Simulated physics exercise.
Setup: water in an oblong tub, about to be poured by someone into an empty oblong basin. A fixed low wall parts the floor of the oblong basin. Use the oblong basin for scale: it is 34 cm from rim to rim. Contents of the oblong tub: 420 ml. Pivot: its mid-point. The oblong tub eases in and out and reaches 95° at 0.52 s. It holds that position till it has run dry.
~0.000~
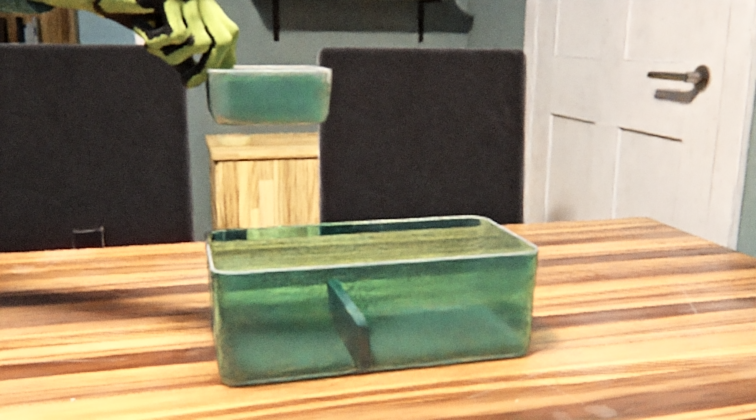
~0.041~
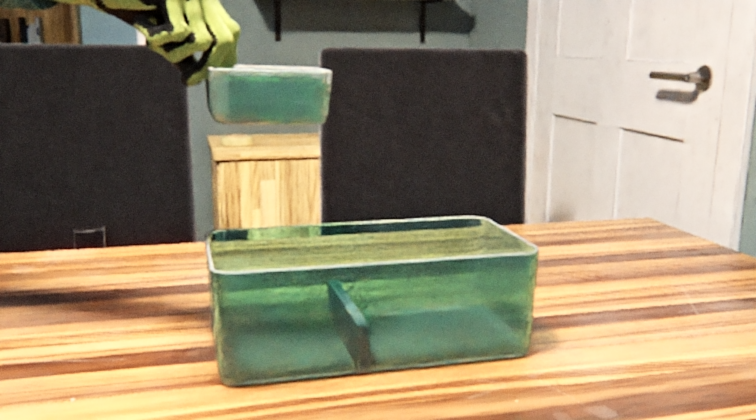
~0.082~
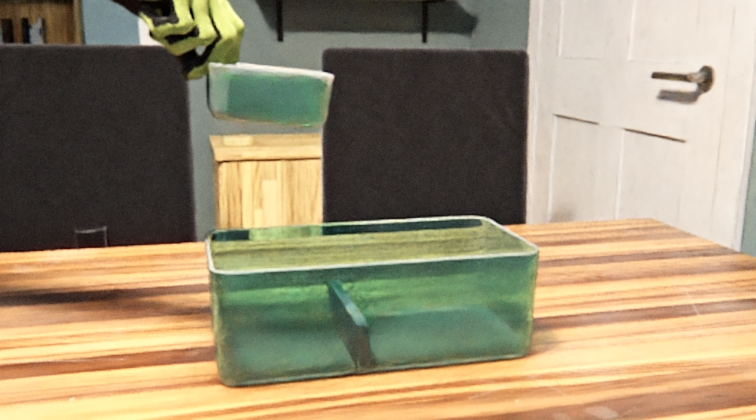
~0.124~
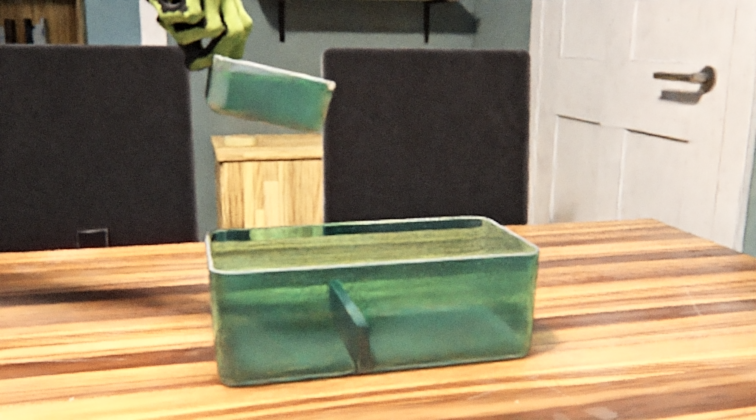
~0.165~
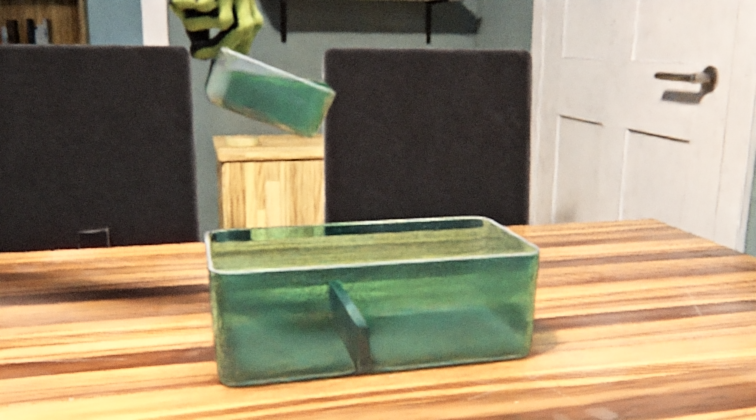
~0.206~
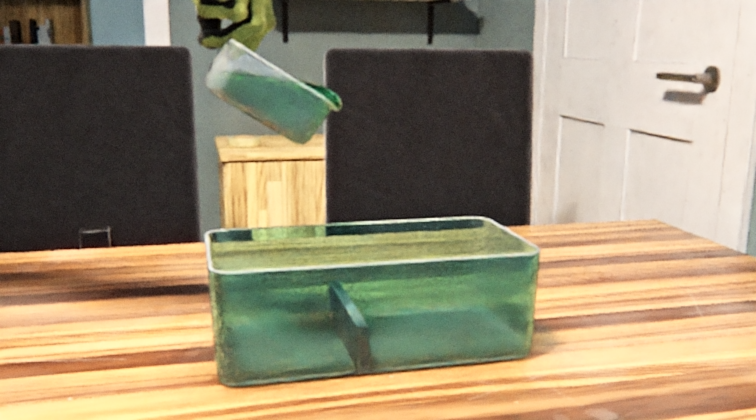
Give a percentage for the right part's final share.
My figure is 85 %.
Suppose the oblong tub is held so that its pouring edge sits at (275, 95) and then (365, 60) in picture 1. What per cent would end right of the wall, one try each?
The first try gives 15 percent and the second 90 percent.
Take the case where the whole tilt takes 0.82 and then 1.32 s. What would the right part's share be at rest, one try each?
Try 1: Approx. 85 %; try 2: Approx. 80 %.
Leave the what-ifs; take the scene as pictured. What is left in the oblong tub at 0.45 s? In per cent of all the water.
Still held: Roughly 12 % of the total.
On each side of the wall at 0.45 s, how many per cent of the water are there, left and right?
Lab note: Left near 0, right near 30.
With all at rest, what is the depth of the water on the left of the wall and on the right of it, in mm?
About 2 mm left, about 12 mm right.
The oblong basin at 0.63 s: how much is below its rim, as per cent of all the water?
Some 92 percent of the total.
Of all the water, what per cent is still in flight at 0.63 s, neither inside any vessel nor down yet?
Near 5 percent.
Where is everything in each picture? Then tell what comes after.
The first frame shows tilt 0°; pouring edge (323, 71); surface from (209, 77) to (320, 76); the oblong basin's rim runs from (209, 252) to (510, 234); the wall's top is at (347, 302).
The second frame shows tilt 1°; pouring edge (324, 72); surface from (210, 76) to (321, 77).
The third frame shows tilt 6°; pouring edge (325, 76); surface from (211, 74) to (322, 79).
The fourth frame shows tilt 13°; pouring edge (327, 84); surface from (212, 72) to (324, 81).
The fifth frame shows tilt 22°; pouring edge (327, 93); surface from (213, 73) to (326, 88); 2 per cent is over the edge.
The sixth frame shows tilt 32°; pouring edge (326, 104); surface from (213, 72) to (317, 89); 8 per cent is over the edge.
After 0.45 s the tilt is 91° and 12 per cent is still to pour, 0 is left of the wall and 31 right of it.
After 0.63 s the tilt is 95° and 3 per cent is still to pour, 6 is left of the wall and 86 right of it.
After 0.82 s the tilt is 95° and 0 per cent is still to pour, 11 is left of the wall and 85 right of it.
After 1.02 s the tilt is 95° and 0 per cent is still to pour, 13 is left of the wall and 85 right of it.
In the end 13 per cent lies left of the wall, 85 right of it and 2 outside.
